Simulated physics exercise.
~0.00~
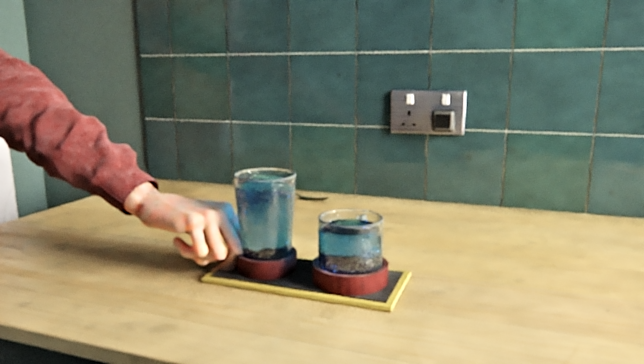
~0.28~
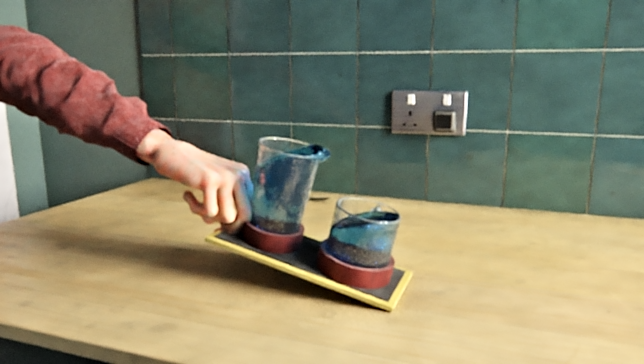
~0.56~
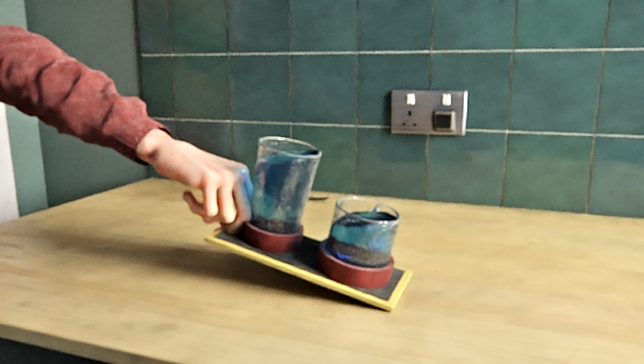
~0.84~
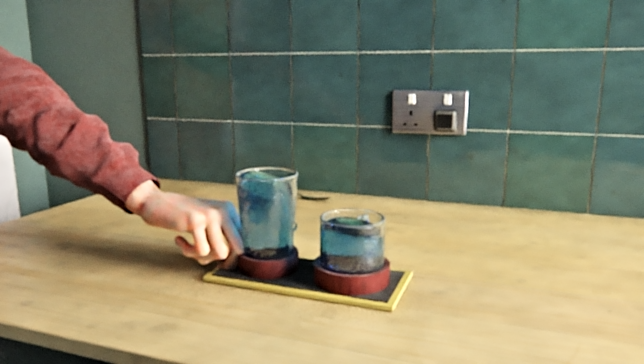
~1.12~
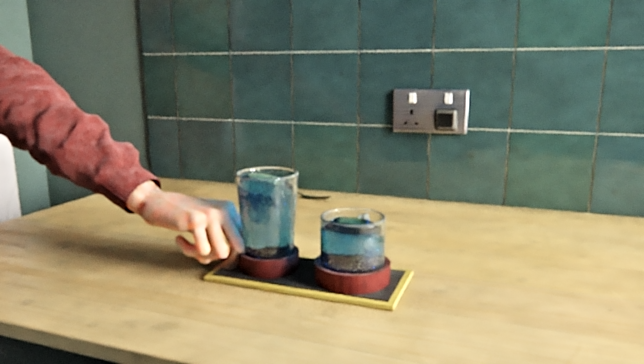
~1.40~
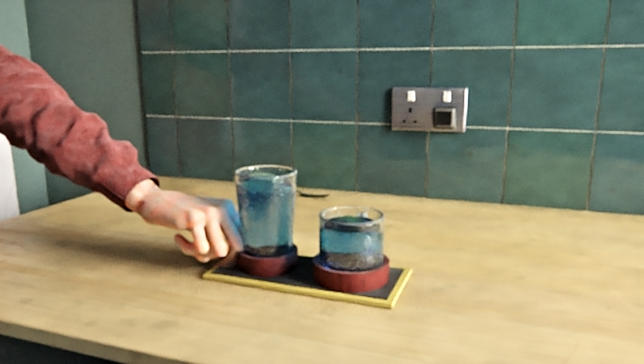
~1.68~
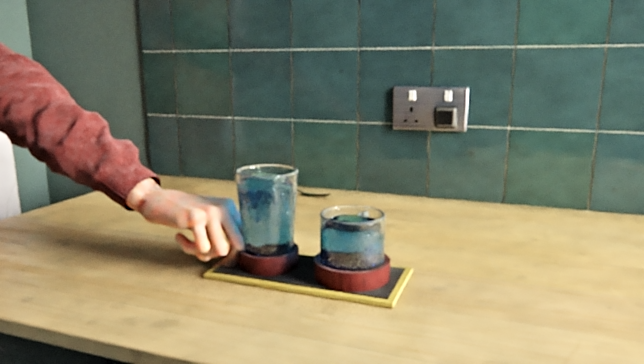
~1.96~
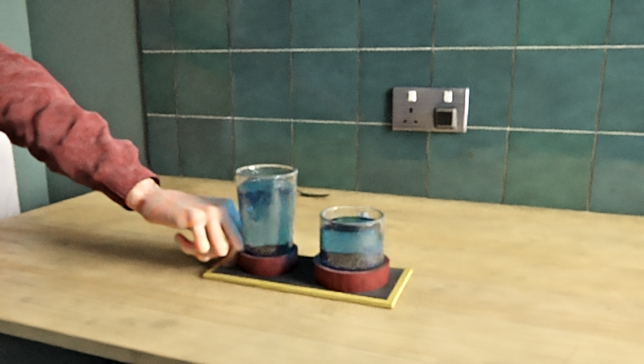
A hand tilts a tray holding two glasses of water, then lowers it flat again.
